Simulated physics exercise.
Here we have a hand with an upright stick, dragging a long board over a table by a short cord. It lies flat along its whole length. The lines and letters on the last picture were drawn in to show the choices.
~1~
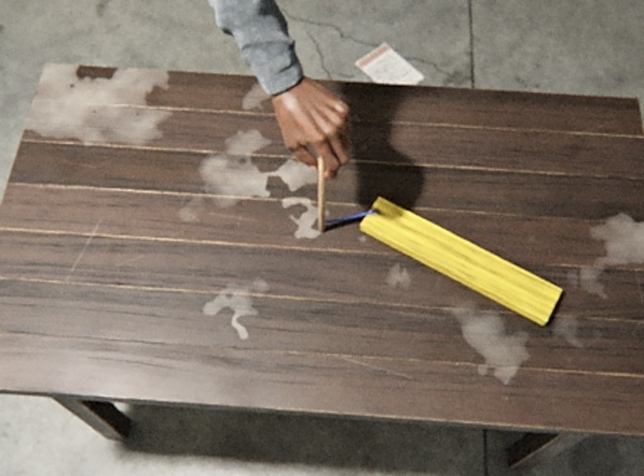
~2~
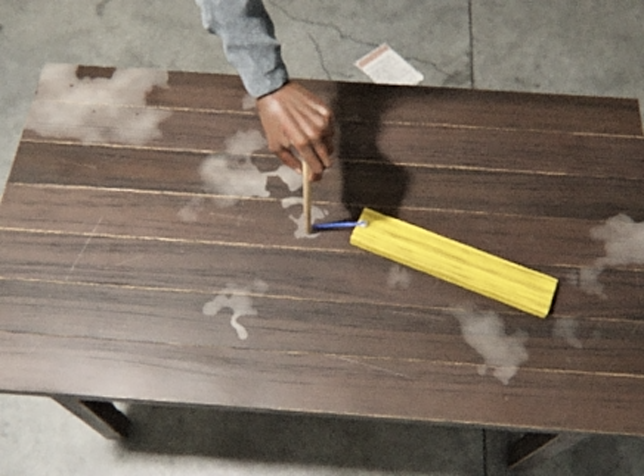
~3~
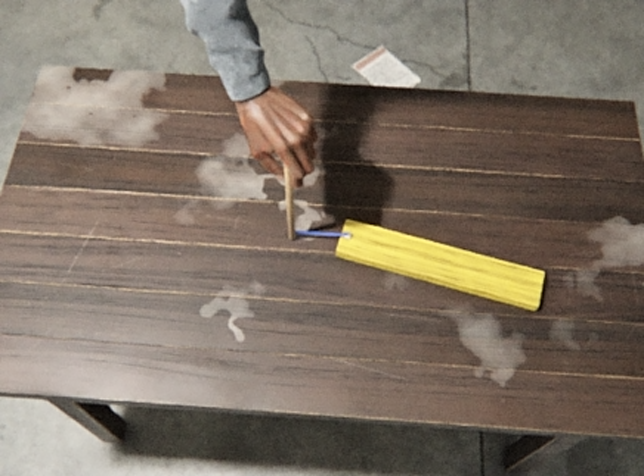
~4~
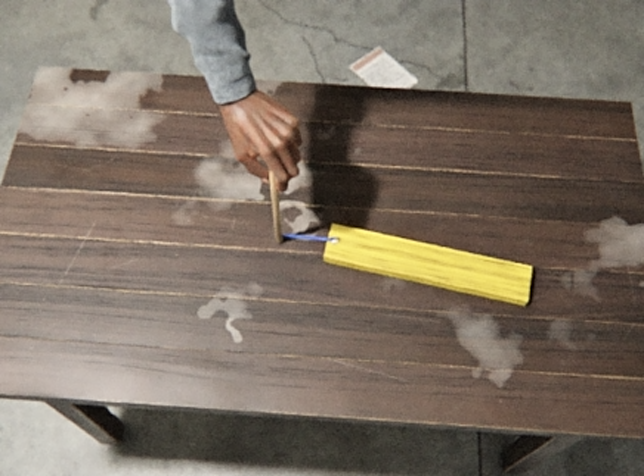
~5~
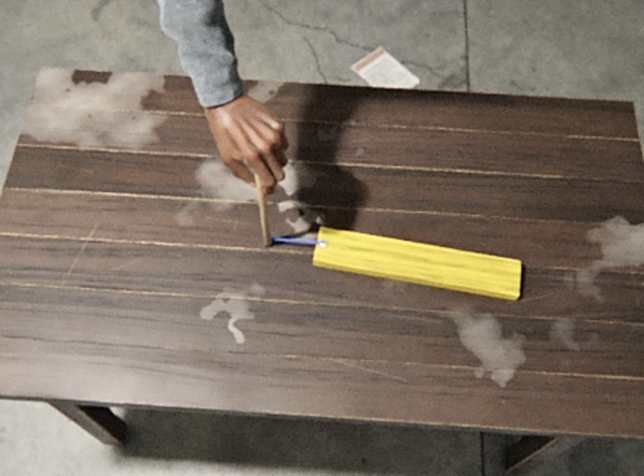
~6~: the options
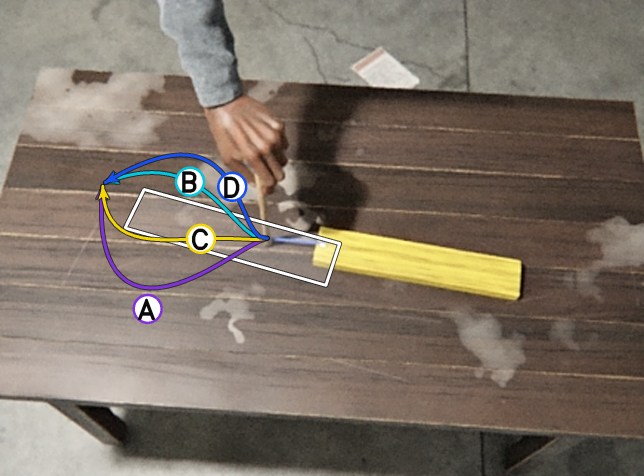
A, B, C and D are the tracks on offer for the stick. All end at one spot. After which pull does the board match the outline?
C.
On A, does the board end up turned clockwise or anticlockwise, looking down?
On that path, clockwise.
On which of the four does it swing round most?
A.
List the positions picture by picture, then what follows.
The first frame shows yellow board (459, 256).
The second frame shows yellow board (453, 258).
The third frame shows yellow board (440, 262).
The fourth frame shows yellow board (428, 261).
The fifth frame shows yellow board (418, 261).
On the marked copy, A from (268, 238) via (142, 287) to (103, 186); B from (268, 238) via (197, 185) to (105, 183); C from (268, 238) via (167, 240) to (103, 186); D from (268, 238) via (209, 161) to (105, 183); the outline at (232, 236).
With C. Early on, foot of the stick (193, 240), middle of the board (343, 253).
Further on, foot of the stick (124, 232), middle of the board (272, 248).
At the end, foot of the stick (103, 185), middle of the board (233, 235); it lies in the outline.
As for the rest, A leaves its middle at (224, 250); B leaves its middle at (244, 210); D leaves its middle at (246, 201).
